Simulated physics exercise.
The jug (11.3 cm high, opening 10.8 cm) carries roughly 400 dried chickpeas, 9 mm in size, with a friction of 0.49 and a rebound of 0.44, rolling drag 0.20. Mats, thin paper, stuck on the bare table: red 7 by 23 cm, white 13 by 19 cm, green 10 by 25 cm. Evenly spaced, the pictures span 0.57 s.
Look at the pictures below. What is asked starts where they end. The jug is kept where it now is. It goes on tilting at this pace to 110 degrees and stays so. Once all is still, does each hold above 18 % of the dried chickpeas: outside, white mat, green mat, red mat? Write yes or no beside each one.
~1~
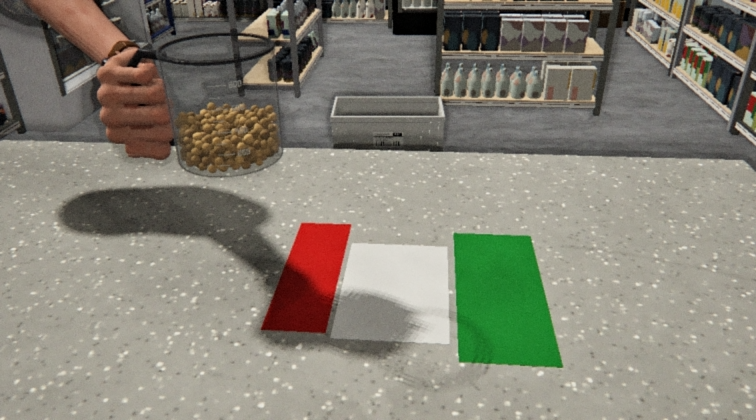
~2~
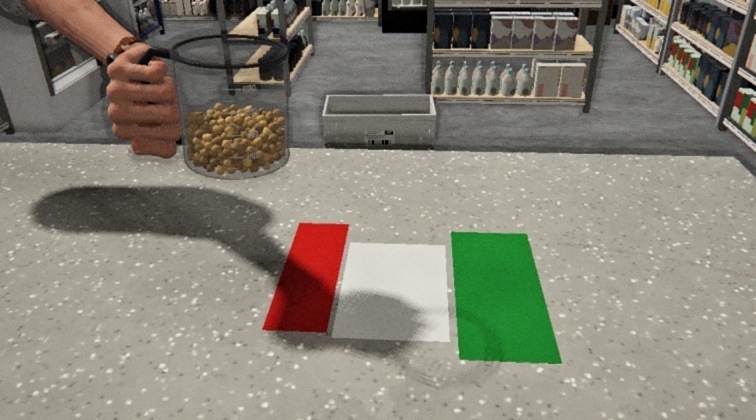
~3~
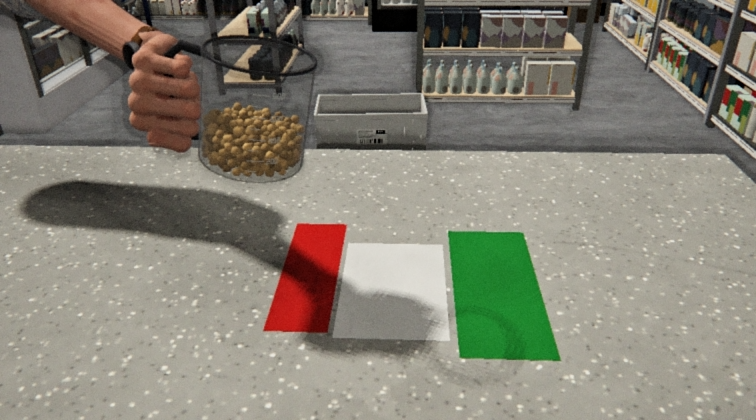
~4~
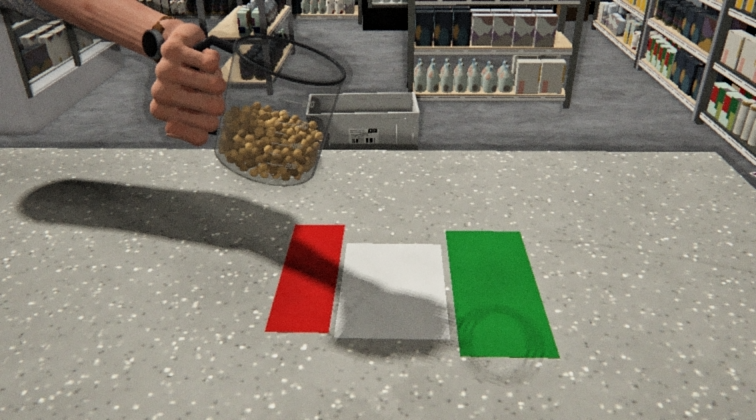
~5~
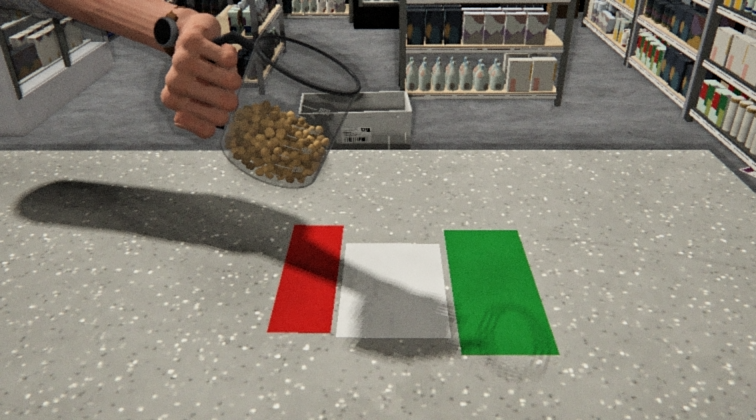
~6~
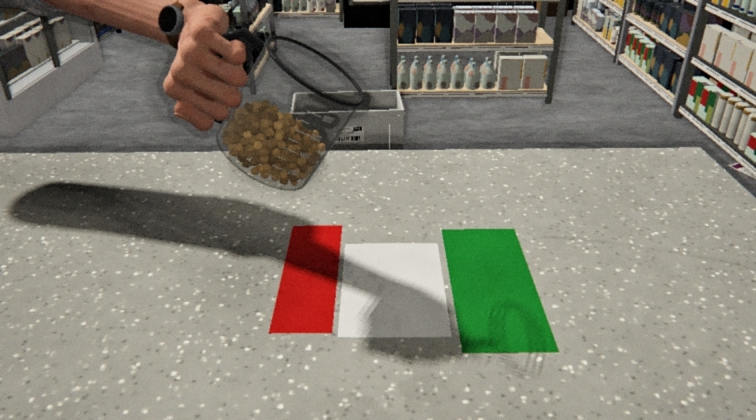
Outside no, white mat yes, green mat no, red mat no.
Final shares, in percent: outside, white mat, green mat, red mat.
Outside 5 %, white mat 80 %, green mat 5 %, red mat 10 %.
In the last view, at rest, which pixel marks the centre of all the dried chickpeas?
The middle sits close to pixel (381, 283).
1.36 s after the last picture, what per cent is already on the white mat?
Roughly 20 percent.
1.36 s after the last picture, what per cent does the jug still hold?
70 %.
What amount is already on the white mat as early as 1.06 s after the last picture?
It comes to near 0 in a hundred.
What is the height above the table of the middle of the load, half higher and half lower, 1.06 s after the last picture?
20 cm or so.
Then, 0.41 s after the last picture, tilt 61 degrees; jug 100 %; middle of all pieces on or above the table near (264, 134).
Then, 0.75 s after the last picture, tilt 83 degrees; jug 100 %; middle of all pieces on or above the table near (264, 131).
Then, 1.06 s after the last picture, tilt 104 degrees; jug 100 %; middle of all pieces on or above the table near (273, 135).
Then, 1.36 s after the last picture, tilt 110 degrees; white mat 20 %, jug 70 %, in the air 10 %; middle of all pieces on or above the table near (311, 176).
In the end, green mat 5 %, red mat 10 %, white mat 80 %, outside 5 %, jug 0 %.
